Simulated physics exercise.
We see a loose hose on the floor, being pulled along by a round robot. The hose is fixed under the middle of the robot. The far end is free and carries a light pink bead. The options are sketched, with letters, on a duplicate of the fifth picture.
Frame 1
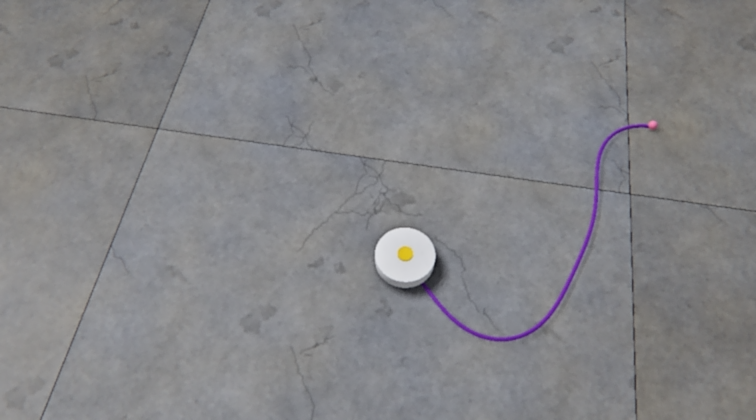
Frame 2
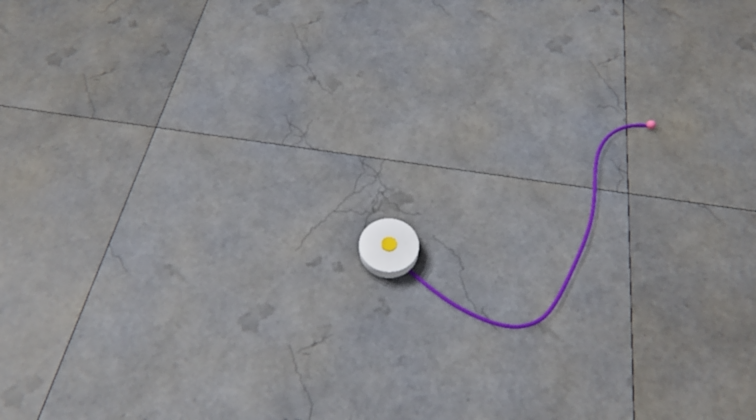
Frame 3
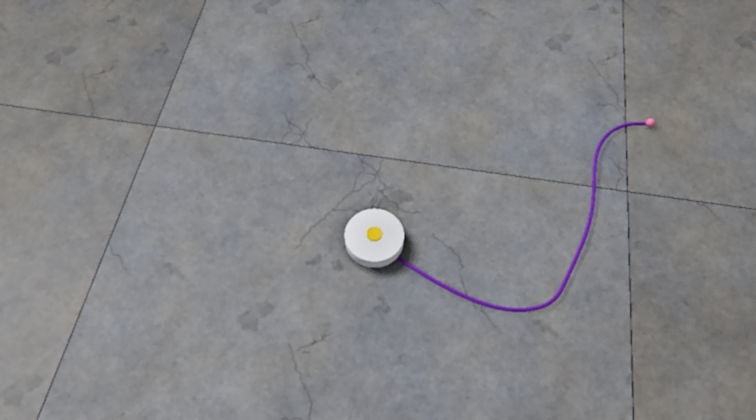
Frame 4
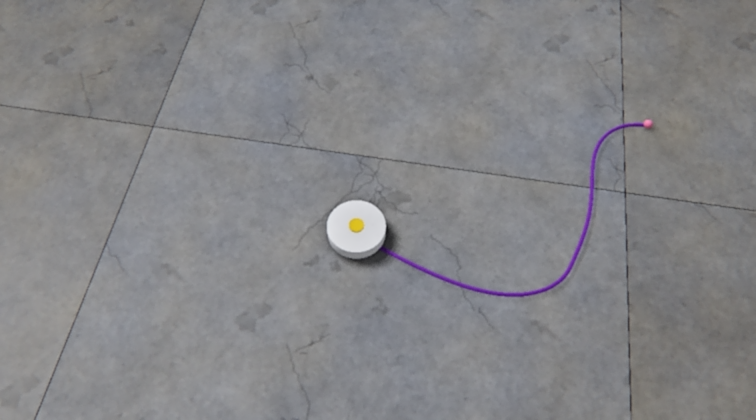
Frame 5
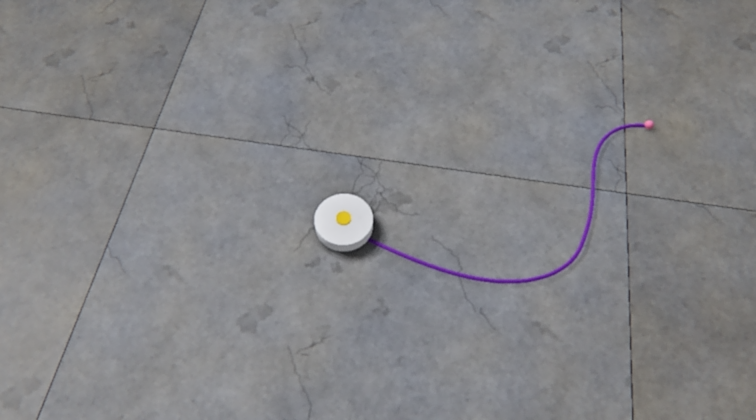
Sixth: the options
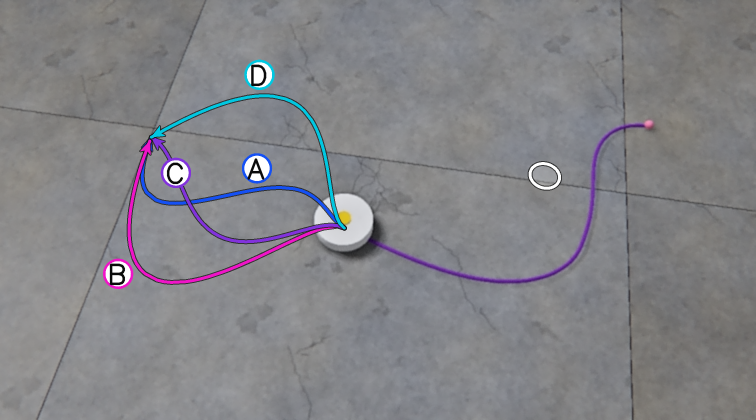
A round white robot with a yellow dot on top sits near the middle of a grey, cracked tiled floor, seen from above at an angle. A loose purple hose curves from its lower right side, dipping and then rising to a free end with a light pink bead at upper right. The robot slides a short way up and left, drawing the hose's lower bend upward and flatter, while the beaded end barely shifts.
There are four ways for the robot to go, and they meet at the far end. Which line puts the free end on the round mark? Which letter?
Choose route B.
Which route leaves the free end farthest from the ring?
D.
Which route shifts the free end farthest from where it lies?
Route B.
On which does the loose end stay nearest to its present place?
That is D.
On the marked copy, A from (344, 228) via (218, 197) to (151, 137); B from (344, 228) via (164, 282) to (150, 141); C from (344, 228) via (208, 229) to (151, 137); D from (344, 228) via (296, 104) to (151, 137); the ring at (545, 176).
Taking B. A third of the way, robot (211, 271), middle of the hose (443, 219), free end (621, 136).
Two thirds of the way, robot (127, 212), middle of the hose (356, 232), free end (559, 170).
When it is over, robot (149, 132), middle of the hose (338, 220), free end (546, 174); the free end is on the ring.
As for the rest, A leaves the free end at (563, 158); C leaves the free end at (566, 164); D leaves the free end at (573, 141).
